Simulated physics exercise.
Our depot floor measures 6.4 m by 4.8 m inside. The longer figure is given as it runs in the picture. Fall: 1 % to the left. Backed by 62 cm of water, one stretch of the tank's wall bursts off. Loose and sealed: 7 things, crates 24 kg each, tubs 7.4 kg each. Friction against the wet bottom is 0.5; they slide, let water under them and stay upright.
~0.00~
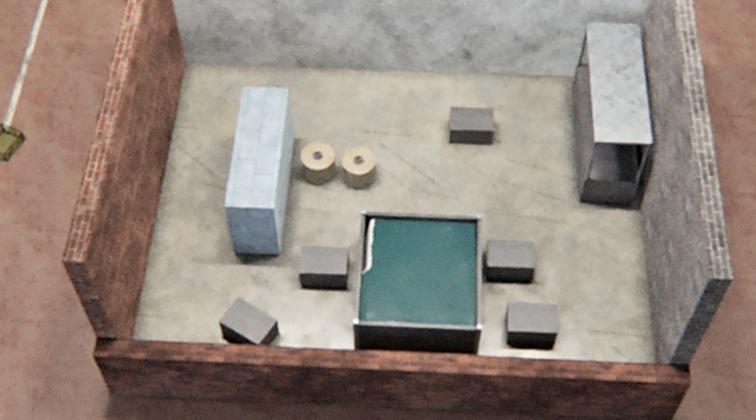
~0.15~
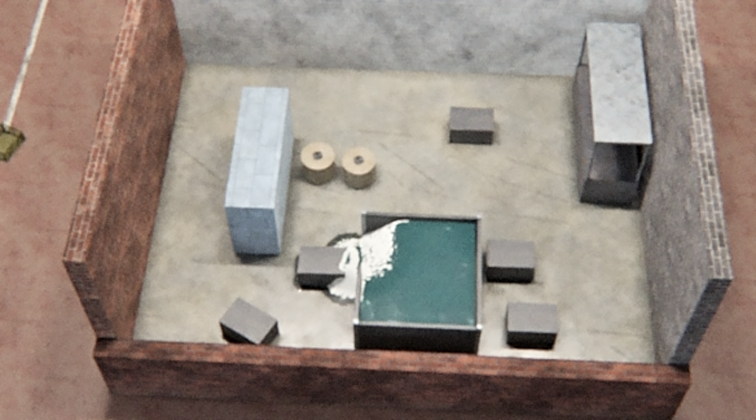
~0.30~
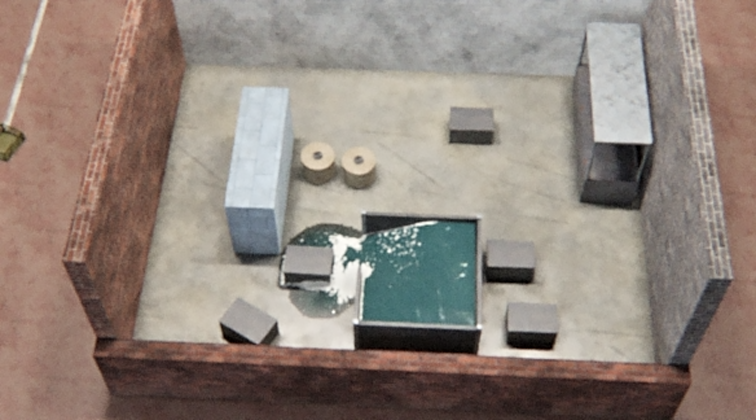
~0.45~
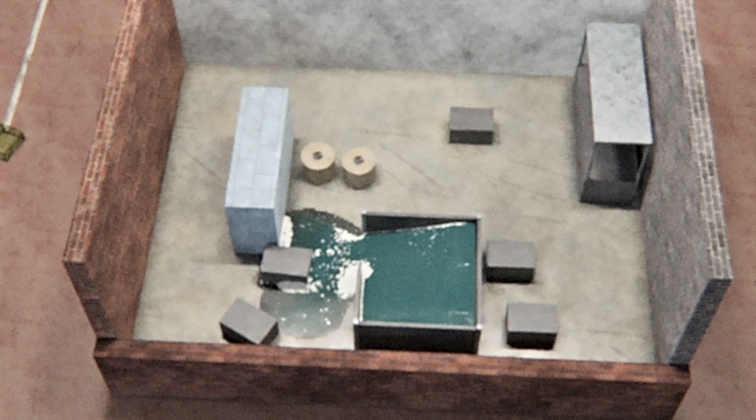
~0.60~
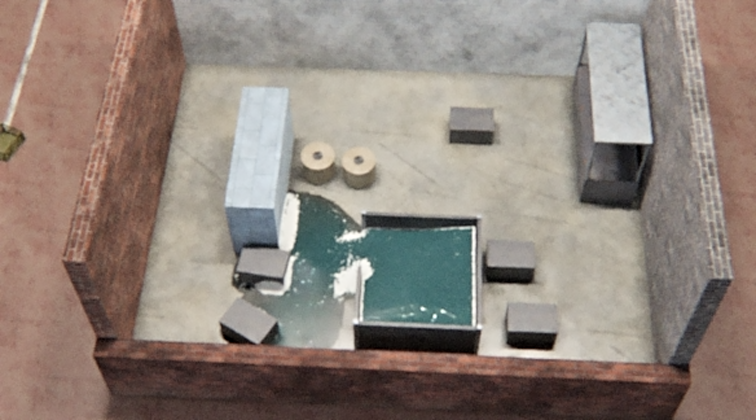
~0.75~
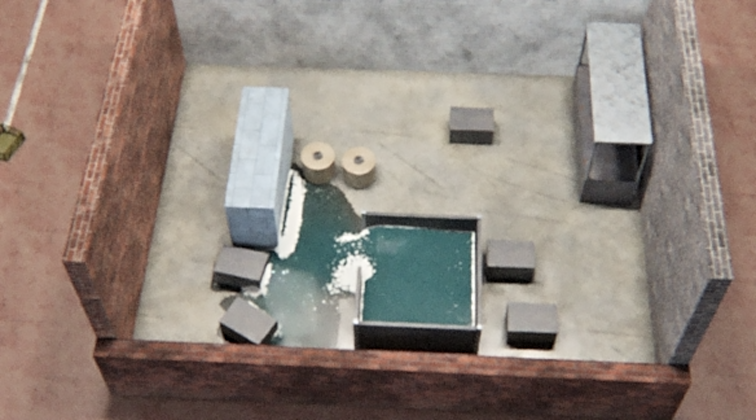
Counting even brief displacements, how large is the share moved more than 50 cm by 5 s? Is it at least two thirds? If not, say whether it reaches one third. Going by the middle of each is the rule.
No, but it reaches one third.
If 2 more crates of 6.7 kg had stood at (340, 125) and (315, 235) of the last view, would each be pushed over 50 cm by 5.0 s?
In order: Greater and greater.
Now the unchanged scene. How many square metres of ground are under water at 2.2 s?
That flooded area is roughly 12.0 m2.
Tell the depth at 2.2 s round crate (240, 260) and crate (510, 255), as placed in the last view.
I'd estimate 21 cm for the first and 0 cm for the second.
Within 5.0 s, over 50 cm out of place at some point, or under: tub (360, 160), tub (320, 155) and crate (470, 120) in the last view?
Listed order: Within the mark, beyond the mark and within the mark.
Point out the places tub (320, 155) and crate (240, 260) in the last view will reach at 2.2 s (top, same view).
I'd say close to (398, 94) and close to (151, 291).
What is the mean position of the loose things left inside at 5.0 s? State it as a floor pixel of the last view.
I'd put it close to (403, 219) in the last view.
After 1.1 s 1 of 7 are over 50 cm from their spots; 0 afloat.
After 2.2 s 2 of 7 are over 50 cm from their spots; 1 afloat.
After 3.5 s 3 of 7 are over 50 cm from their spots; 1 afloat.
After 5.0 s 3 of 7 are over 50 cm from their spots, and 3 have been at some point; 0 afloat.
